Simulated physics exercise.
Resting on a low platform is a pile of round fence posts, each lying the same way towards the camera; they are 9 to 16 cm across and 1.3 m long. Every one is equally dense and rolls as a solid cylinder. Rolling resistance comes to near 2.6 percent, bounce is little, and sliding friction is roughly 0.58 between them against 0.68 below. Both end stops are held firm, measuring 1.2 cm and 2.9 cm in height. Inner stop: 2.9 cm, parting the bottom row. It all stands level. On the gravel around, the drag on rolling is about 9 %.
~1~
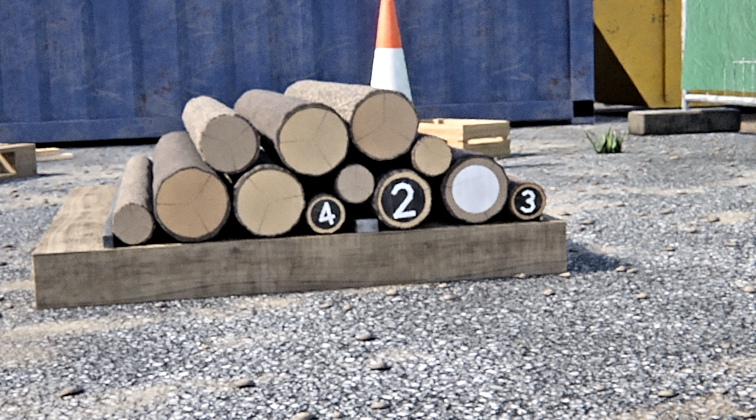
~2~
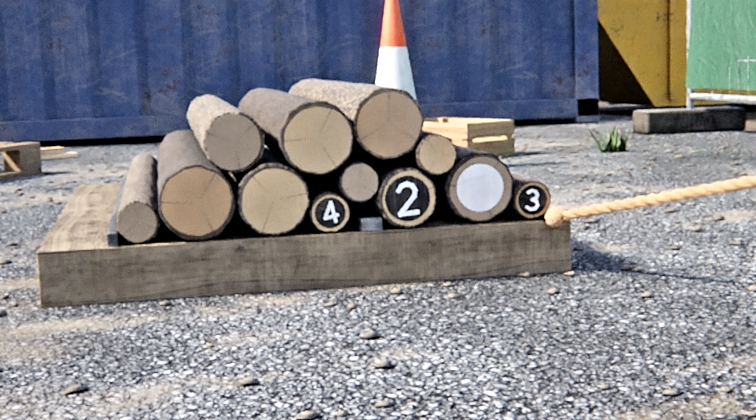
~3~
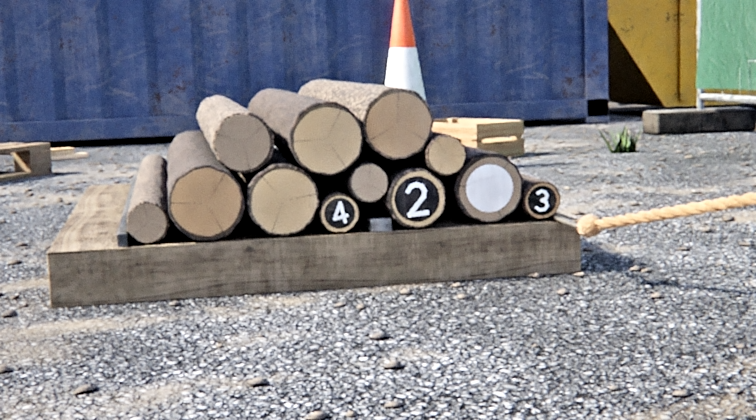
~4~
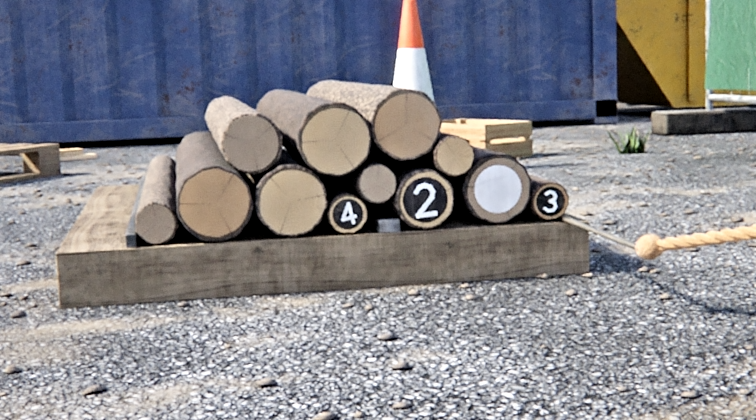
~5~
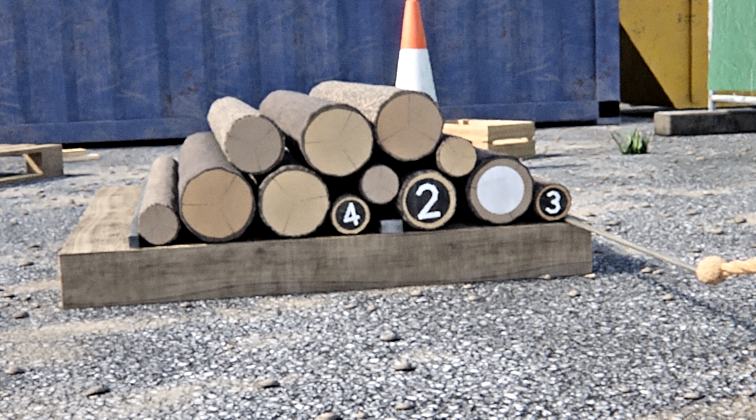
In the video, round wooden posts, some numbered and one with a white end, lie stacked on a low platform on gravel as a rope draws a thin rod out to the right; the pile stays still.
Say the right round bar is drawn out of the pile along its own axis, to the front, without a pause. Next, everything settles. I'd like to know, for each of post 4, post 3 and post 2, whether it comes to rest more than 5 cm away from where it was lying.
Here is how it goes: Post 4 does not, post 3 does, post 2 does.
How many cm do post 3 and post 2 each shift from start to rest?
Shift for post 3: 50 cm; shift for post 2: 30 cm.
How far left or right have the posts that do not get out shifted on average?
They end up about 10 cm further right on average.
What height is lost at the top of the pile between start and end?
Some 5 cm lower.
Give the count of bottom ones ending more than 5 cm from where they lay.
That number comes to 3.
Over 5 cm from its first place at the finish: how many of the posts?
Count: 7.
Then, 0.58 s after the last picture, 0 now displaced over 5 cm; no. 4 in place; no. 3 4.4 cm right; no. 2 1.7 cm right.
Then, 1.04 s after the last picture, 7 now displaced over 5 cm; 1 off the right end of the platform; no. 4 in place; no. 3 18 cm right and 12 cm down; no. 2 16 cm right.
Then, 1.65 s after the last picture, 7 now displaced over 5 cm; 3 off the right end of the platform; no. 4 in place; no. 3 34 cm right and 12 cm down; no. 2 28 cm right.
All still, 2.1 s past the final picture, 7 moved over 5 cm; 3 off the right end of the platform; no. 4 in place; no. 3 38 cm right and 12 cm down; no. 2 28 cm right; top of the pile 38 cm high, from 42 cm.
